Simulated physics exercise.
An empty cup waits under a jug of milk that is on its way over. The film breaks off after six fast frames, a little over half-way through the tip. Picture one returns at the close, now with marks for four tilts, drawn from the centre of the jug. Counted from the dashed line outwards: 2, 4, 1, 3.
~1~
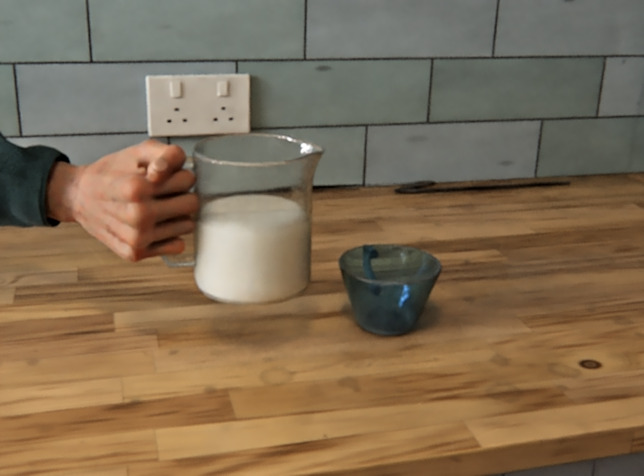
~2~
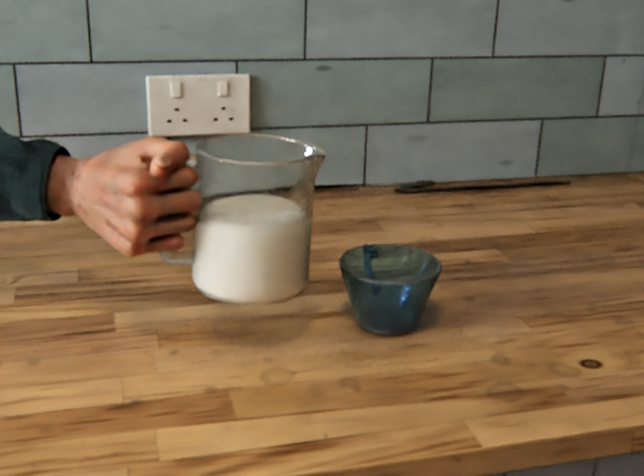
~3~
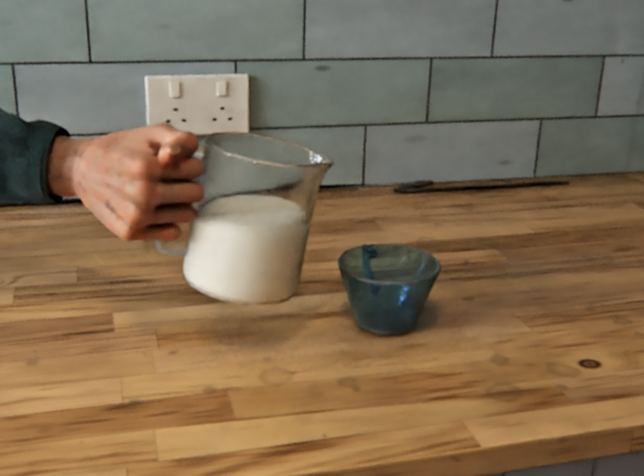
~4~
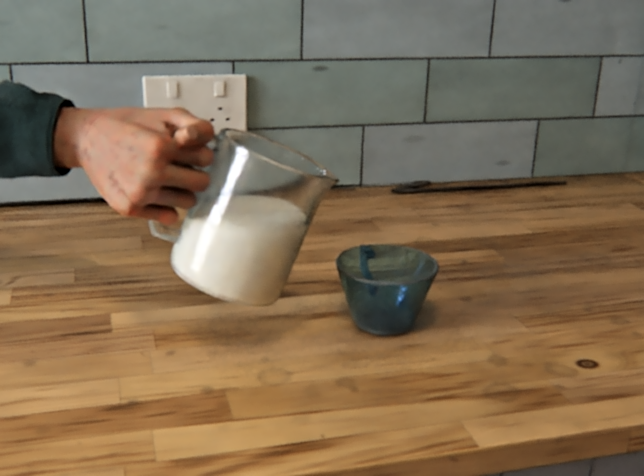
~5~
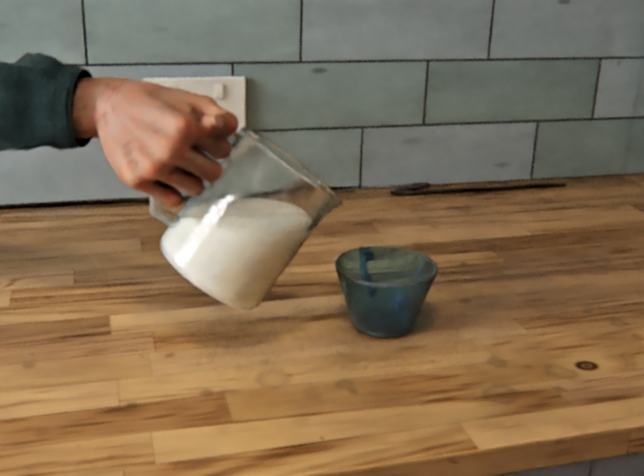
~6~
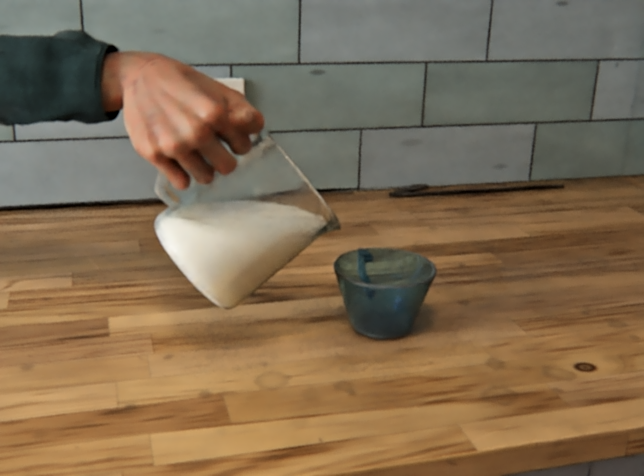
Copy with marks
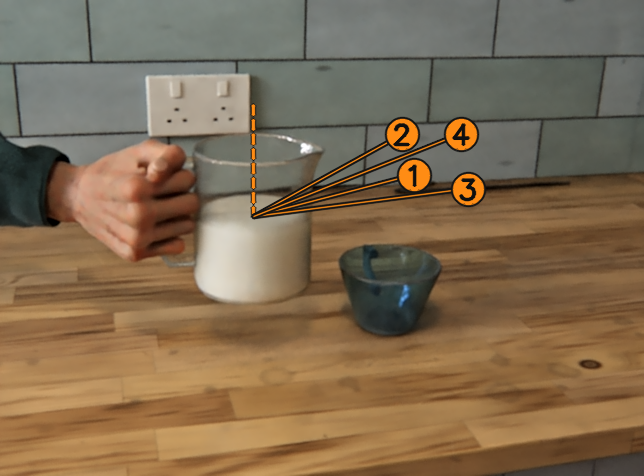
A hand tilts a glass jug of milk steeply rightward beside a small blue cup.
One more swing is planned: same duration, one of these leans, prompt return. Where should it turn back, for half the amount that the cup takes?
I would pick tilt 2.
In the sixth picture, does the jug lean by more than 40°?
Yes.
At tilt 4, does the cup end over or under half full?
Over half.
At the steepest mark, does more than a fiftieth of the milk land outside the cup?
Yes.
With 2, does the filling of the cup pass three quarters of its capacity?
No, less.
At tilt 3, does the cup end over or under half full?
Over half.
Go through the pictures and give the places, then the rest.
The first picture shows upright, lip at (321, 149); rim of the cup round (390, 262); nothing has left yet.
The second picture shows tipped about 3°, lip at (324, 152); nothing has left yet.
The third picture shows tipped about 10°, lip at (330, 161); nothing has left yet.
The fourth picture shows tipped about 22°, lip at (336, 178); nothing has left yet.
The fifth picture shows tipped about 36°, lip at (340, 201); nothing has left yet.
The sixth picture shows tipped about 52°, lip at (338, 226); nothing has left yet.
On the marked copy, 1 at (397, 178); 2 at (387, 142); 3 at (451, 190); 4 at (445, 139).
If 1 is chosen, the cup ends with about 87 % of what it can hold; 14 % of the milk is spilt.
If 2 is chosen, the cup ends with about 44 % of what it can hold.
If 3 is chosen, the cup ends with about 87 % of what it can hold; 30 % of the milk is spilt.
If 4 is chosen, the cup ends with about 78 % of what it can hold.
